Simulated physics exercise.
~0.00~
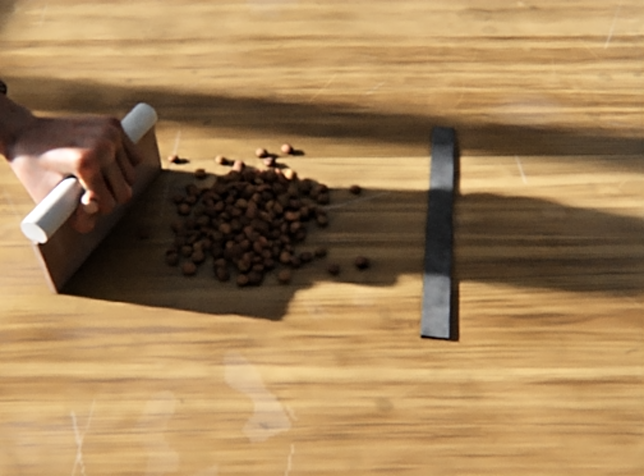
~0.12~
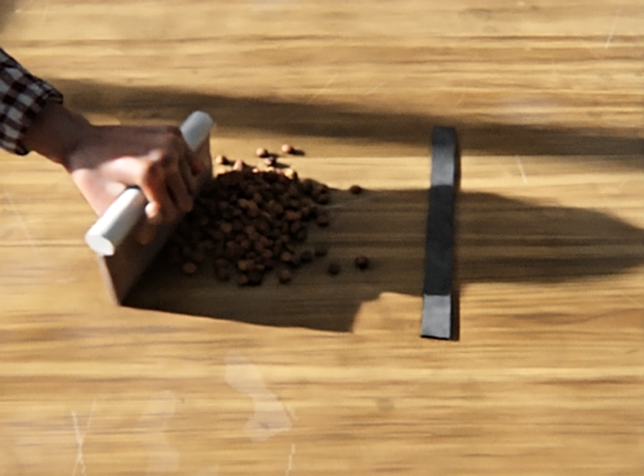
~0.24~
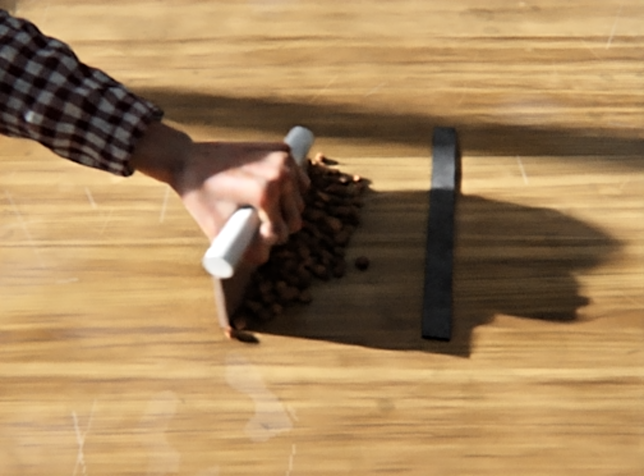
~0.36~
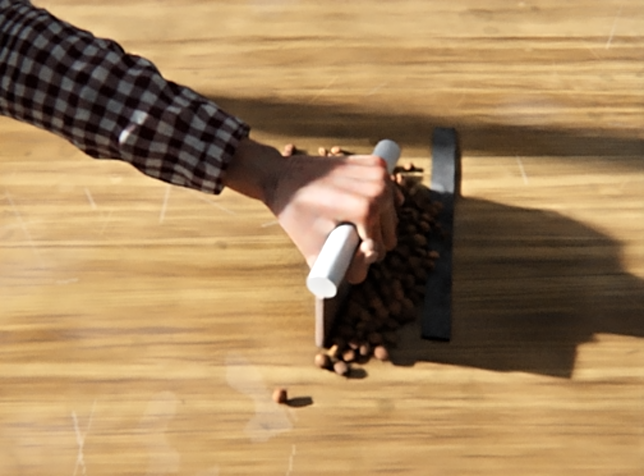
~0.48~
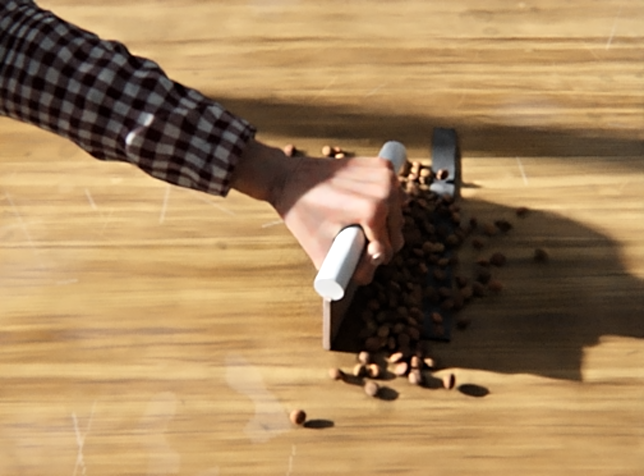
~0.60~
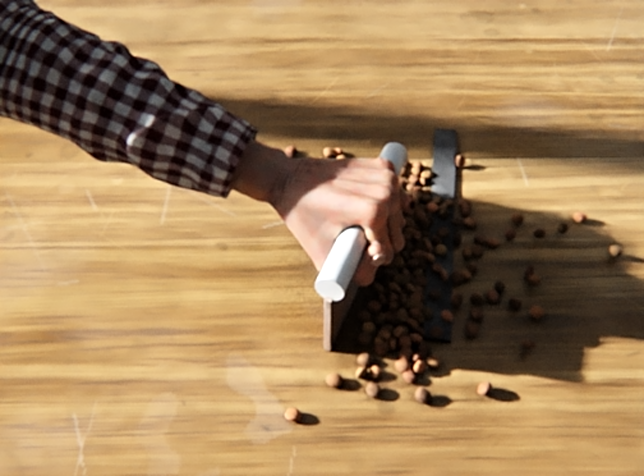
A hand pushes a scraper right, driving brown pellets against a dark strip, scattering some past it.
